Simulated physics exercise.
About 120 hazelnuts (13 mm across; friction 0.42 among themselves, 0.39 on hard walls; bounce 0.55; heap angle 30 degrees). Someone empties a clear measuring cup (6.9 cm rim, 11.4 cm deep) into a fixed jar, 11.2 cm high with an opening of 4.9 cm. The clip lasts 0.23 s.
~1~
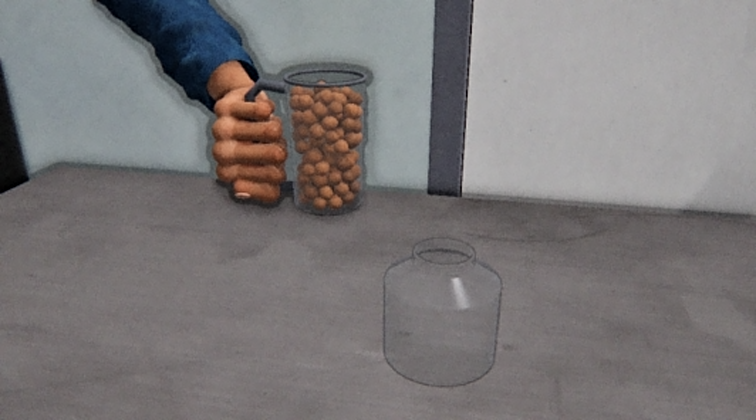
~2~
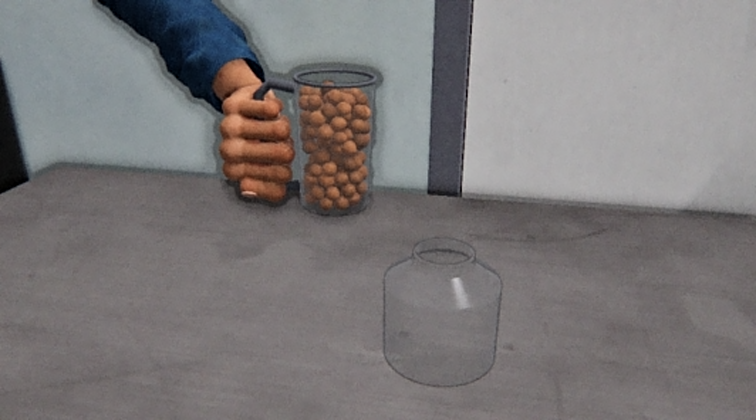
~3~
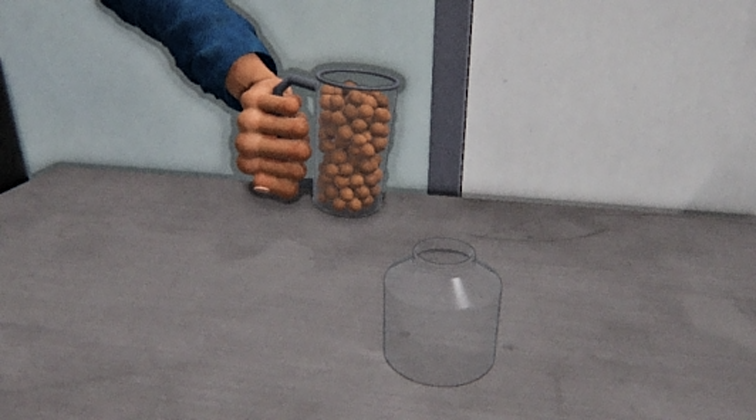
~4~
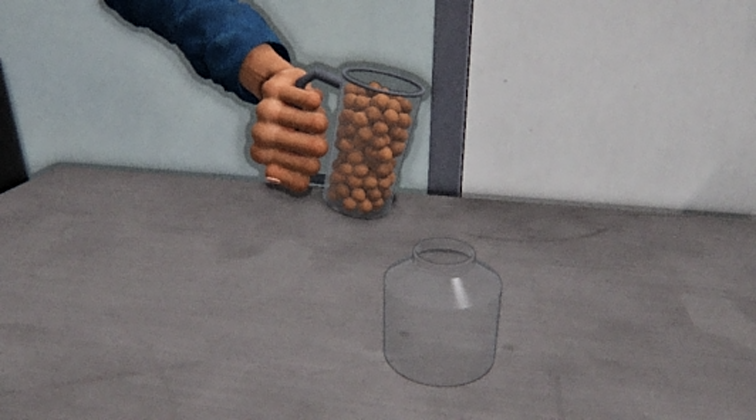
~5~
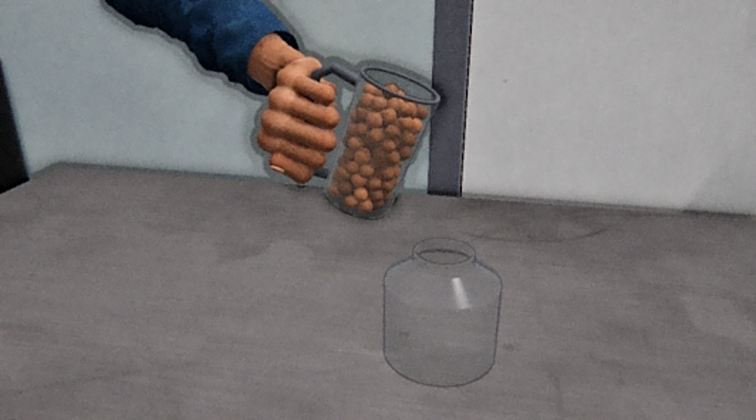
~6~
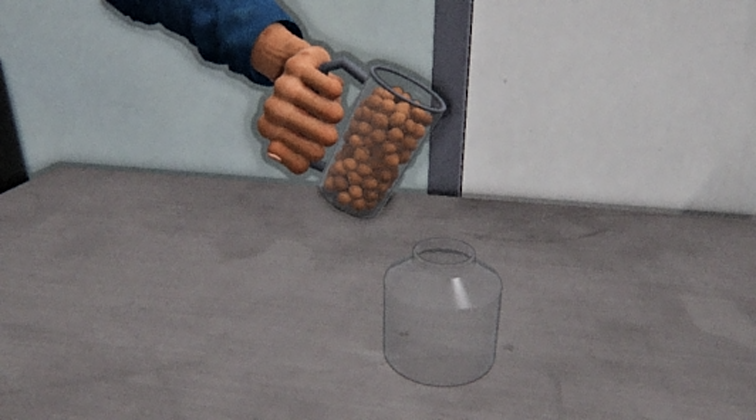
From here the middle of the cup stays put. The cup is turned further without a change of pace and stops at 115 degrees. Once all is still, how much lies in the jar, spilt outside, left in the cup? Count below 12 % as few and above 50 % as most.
Jar: Most, spilt: Some, still above: Few.
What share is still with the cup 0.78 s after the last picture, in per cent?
About 40 per cent.
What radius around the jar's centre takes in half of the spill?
About 30 cm.
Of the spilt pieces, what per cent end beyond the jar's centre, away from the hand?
About 100 per cent.
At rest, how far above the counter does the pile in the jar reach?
About 3.5 cm.
Then, 0.28 s after the last picture, tilt 70 degrees; the cup holds 100 %, the jar 0 %.
Then, 0.47 s after the last picture, tilt 100 degrees; the cup holds 95 %, the jar 0 %.
Then, 0.78 s after the last picture, tilt 115 degrees; the cup holds 40 %, the jar 30 %.
In the end, jar 65 %, spilt 35 %, still above 0 %.
